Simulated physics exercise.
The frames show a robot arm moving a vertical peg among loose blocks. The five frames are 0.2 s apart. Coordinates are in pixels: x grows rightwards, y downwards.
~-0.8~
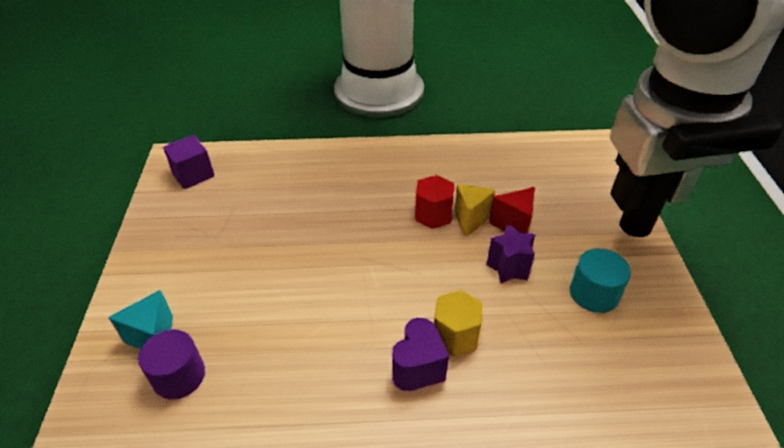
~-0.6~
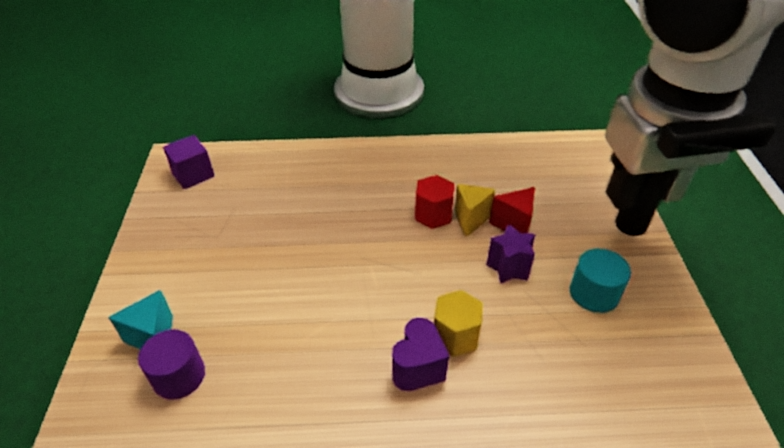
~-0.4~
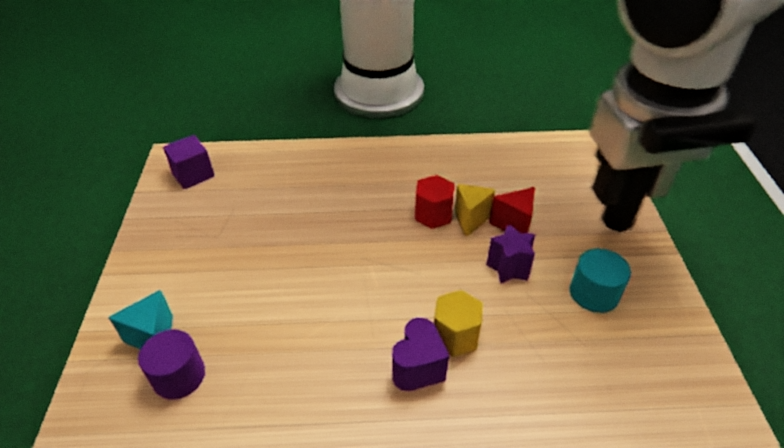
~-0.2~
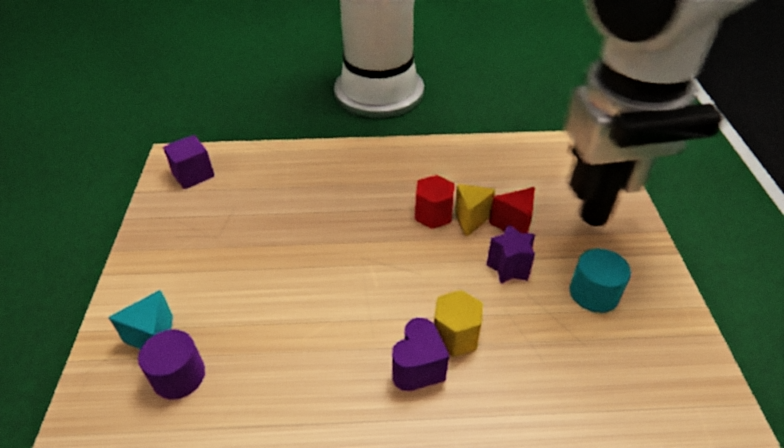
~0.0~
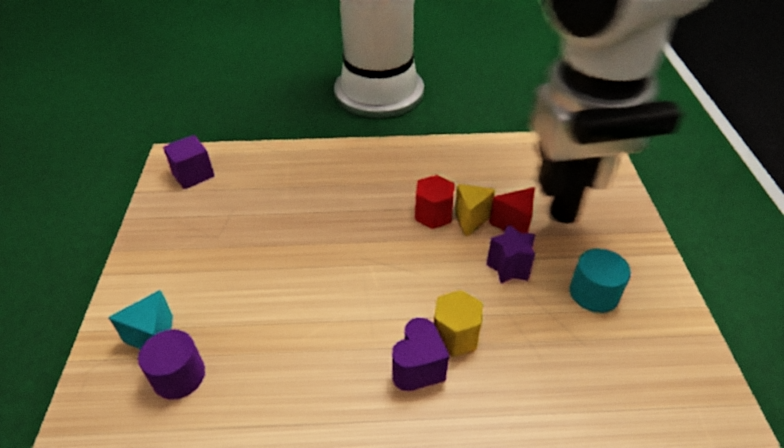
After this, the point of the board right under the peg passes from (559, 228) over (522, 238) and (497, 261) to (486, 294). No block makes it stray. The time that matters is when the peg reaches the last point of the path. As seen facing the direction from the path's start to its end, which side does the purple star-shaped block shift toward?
It is displaced to the left.
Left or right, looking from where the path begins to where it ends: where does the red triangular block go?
Answer: Rightward.
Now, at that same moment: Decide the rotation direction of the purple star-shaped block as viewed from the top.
Looking from above, the answer is counterclockwise.
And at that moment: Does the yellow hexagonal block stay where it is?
Yes, I think so.
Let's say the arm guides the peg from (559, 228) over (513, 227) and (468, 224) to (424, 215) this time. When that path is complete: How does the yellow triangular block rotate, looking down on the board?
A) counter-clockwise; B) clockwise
(B)
On the path given first. One third of the way, peg (525, 224); red hexagonal block (430, 186), turned 20° anticlockwise; yellow triangular block (463, 188); red triangular block (500, 200), turned 30° clockwise.
Two thirds of the way, peg (499, 247); red hexagonal block (429, 186), turned 20° anticlockwise; yellow triangular block (462, 186); purple star-shaped block (508, 259), turned 30° anticlockwise; red triangular block (494, 201), turned 45° clockwise.
At the end, peg (489, 280); red hexagonal block (429, 186), turned 20° anticlockwise; yellow hexagonal block unmoved; yellow triangular block (462, 186); purple star-shaped block (509, 293), turned 50° anticlockwise; red triangular block (494, 201), turned 45° clockwise.
